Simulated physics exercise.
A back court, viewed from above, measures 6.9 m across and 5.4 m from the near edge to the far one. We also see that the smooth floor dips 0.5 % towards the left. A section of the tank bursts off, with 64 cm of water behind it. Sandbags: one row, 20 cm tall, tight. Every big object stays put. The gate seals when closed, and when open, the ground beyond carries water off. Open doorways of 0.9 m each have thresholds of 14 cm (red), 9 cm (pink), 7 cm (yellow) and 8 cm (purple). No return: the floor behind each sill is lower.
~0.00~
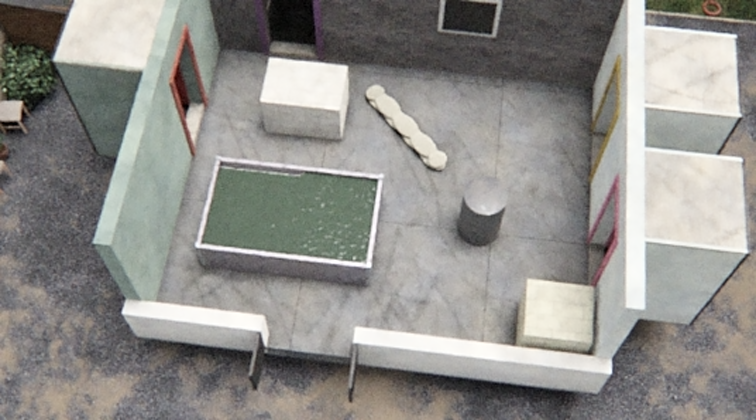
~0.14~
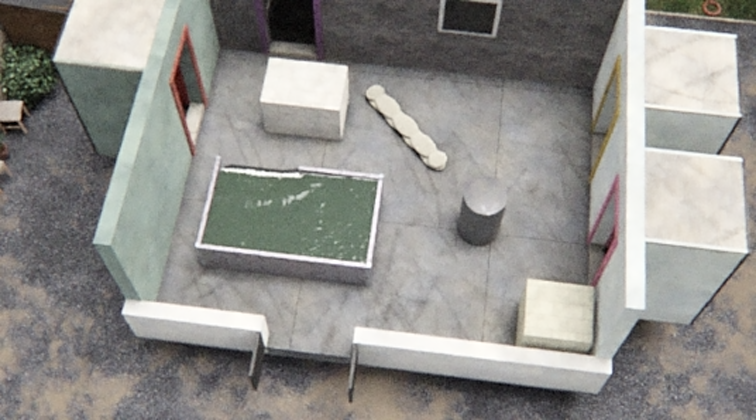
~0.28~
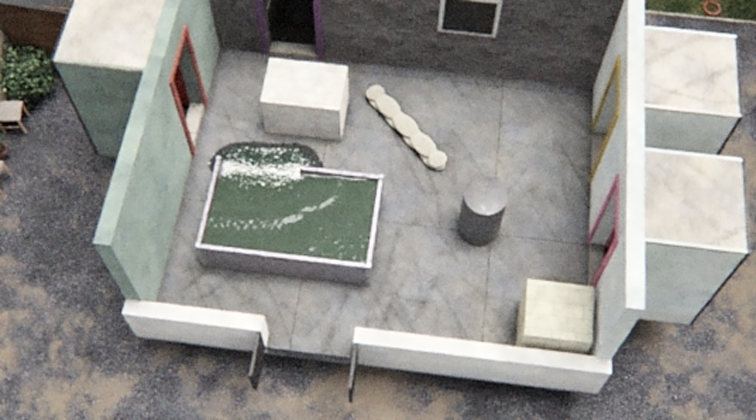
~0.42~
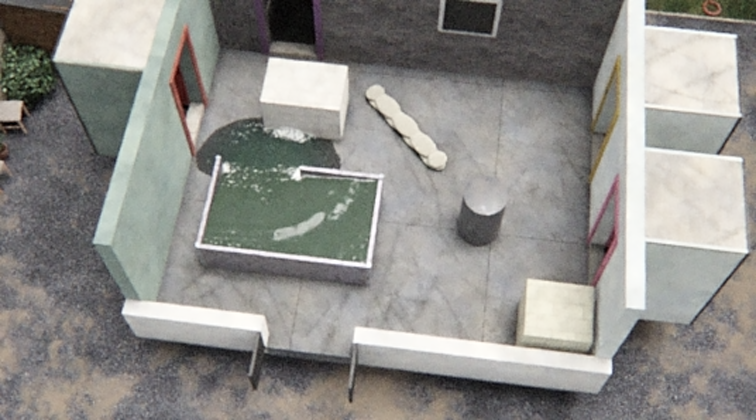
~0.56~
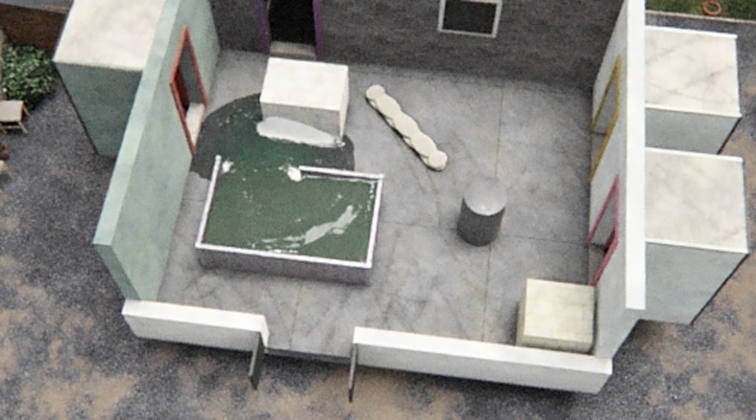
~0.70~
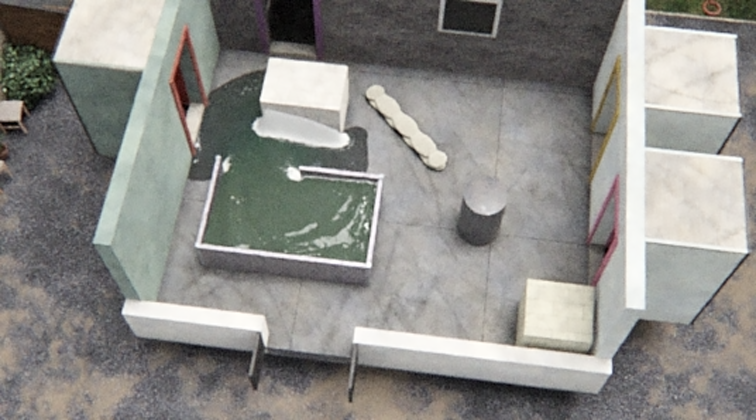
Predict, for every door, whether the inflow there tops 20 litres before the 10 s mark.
Prediction: At the red door it tops 20 litres; at the pink door it falls short of 20 litres; at the yellow door it tops 20 litres; at the purple door it tops 20 litres.
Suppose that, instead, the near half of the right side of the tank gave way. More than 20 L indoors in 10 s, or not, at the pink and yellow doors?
Pink beyond, yellow short.
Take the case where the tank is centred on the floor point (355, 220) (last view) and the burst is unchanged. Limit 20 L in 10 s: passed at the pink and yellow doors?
Measured against the limit, the pink door stays within it and the yellow door stays within it.
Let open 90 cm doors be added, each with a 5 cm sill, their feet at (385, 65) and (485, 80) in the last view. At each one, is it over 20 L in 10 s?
Result in order - more than that, then not enough.
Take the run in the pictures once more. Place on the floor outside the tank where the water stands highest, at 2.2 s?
The spot is near (217, 63) in the last view.
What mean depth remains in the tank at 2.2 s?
32 cm.
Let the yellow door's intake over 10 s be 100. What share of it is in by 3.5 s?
Roughly 0 percent is in by then.
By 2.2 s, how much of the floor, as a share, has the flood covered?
Wet share: About 30 %.
After 1.4 s water covers 20 % of the floor and is deepest (55 cm) near (219, 56); red door 26 cm at the sill, 1 L in, pink door not reached, yellow door not reached, purple door 7 cm at the sill, 5 L in.
After 2.2 s water covers 30 % of the floor and is deepest (46 cm) near (217, 63); red door 29 cm at the sill, 72 L in, pink door not reached, yellow door not reached, purple door 17 cm at the sill, 17 L in.
After 3.5 s water covers 55 % of the floor and is deepest (31 cm) near (219, 56); red door 21 cm at the sill, 150 L in, pink door not reached, yellow door not reached, purple door 16 cm at the sill, 53 L in.
After 6.0 s water covers 85 % of the floor and is deepest (18 cm) near (198, 138); red door 17 cm at the sill, 202 L in, pink door 4 cm at the sill, 0 L in, yellow door 12 cm at the sill, 35 L in, purple door 12 cm at the sill, 98 L in.
After 10.0 s water covers 95 % of the floor and is deepest (12 cm) near (396, 284); red door 9 cm at the sill, 208 L in, pink door 8 cm at the sill, 1 L in, yellow door 5 cm at the sill, 51 L in, purple door 10 cm at the sill, 115 L in.
